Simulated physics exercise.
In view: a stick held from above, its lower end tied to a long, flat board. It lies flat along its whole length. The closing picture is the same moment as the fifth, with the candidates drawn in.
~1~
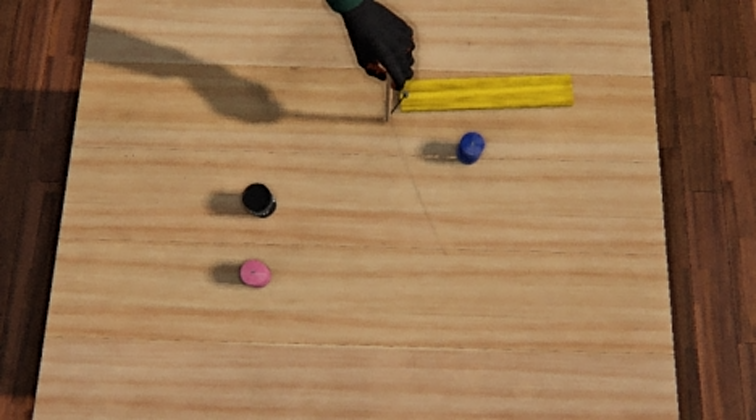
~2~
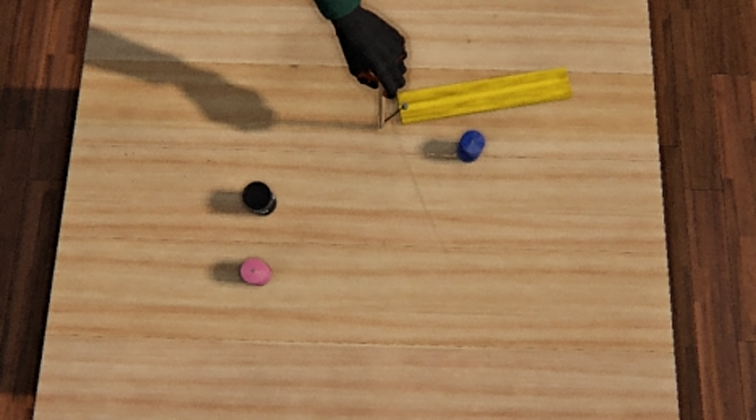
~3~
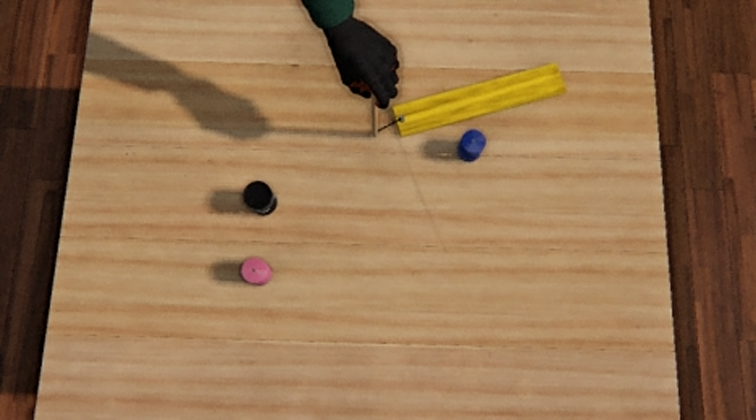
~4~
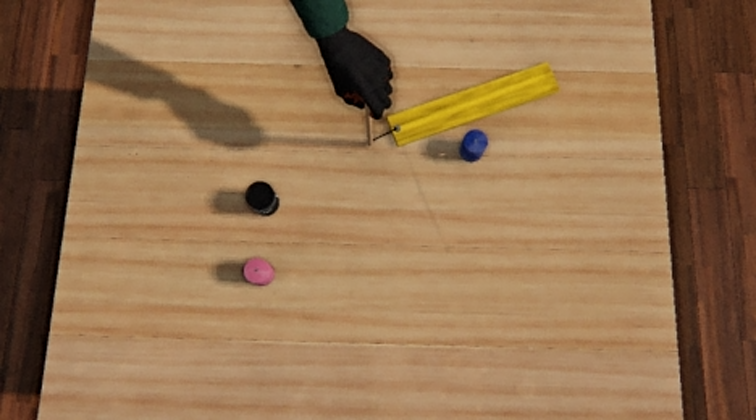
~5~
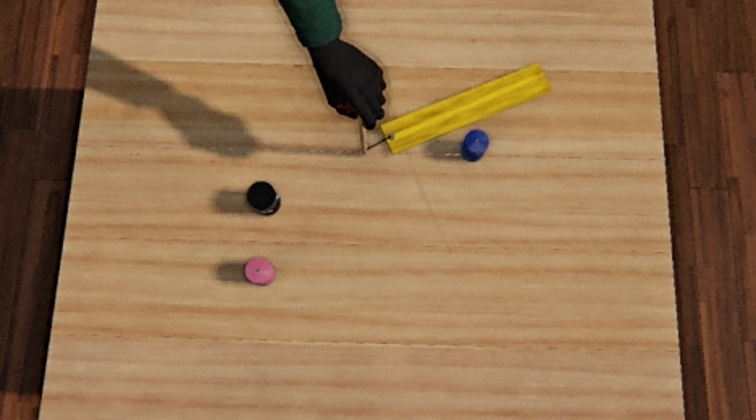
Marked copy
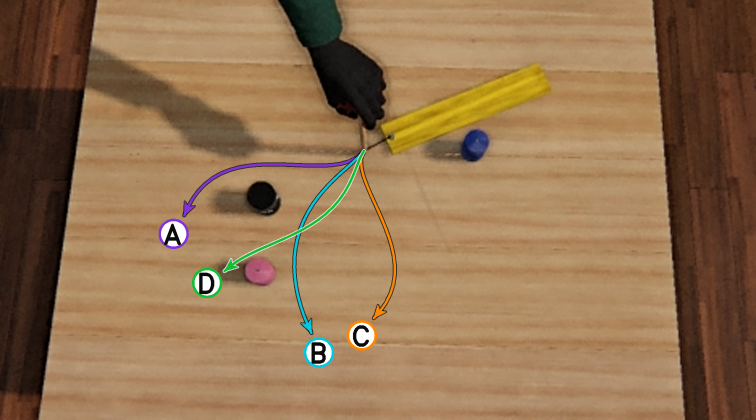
The clip opens on a black-gloved hand holding a stick attached to the left end of a yellow board, with blue, black and pink objects nearby on a wooden surface. The hand shifts a little down and left, drawing the board's near end along as the board gradually slants, while the other objects stay put.
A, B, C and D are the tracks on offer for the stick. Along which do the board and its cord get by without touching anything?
B.
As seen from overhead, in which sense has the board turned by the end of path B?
On that path, anticlockwise.
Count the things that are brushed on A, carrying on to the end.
One.
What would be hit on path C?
It meets the blue candle.
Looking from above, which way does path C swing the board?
On that path, anticlockwise.
On the marked copy, A from (364, 151) via (266, 164) to (184, 216); B from (364, 151) via (300, 229) to (312, 333); C from (364, 151) via (389, 237) to (374, 318); D from (364, 151) via (311, 225) to (224, 271).
Taking B. A third of the way, foot of the stick (315, 203), middle of the board (410, 141).
Two thirds of the way, foot of the stick (295, 272), middle of the board (370, 183).
When it is over, foot of the stick (313, 335), middle of the board (355, 224); nothing has been touched.
As for the rest, A meets the black jar; C meets the blue candle; D meets the pink candle.
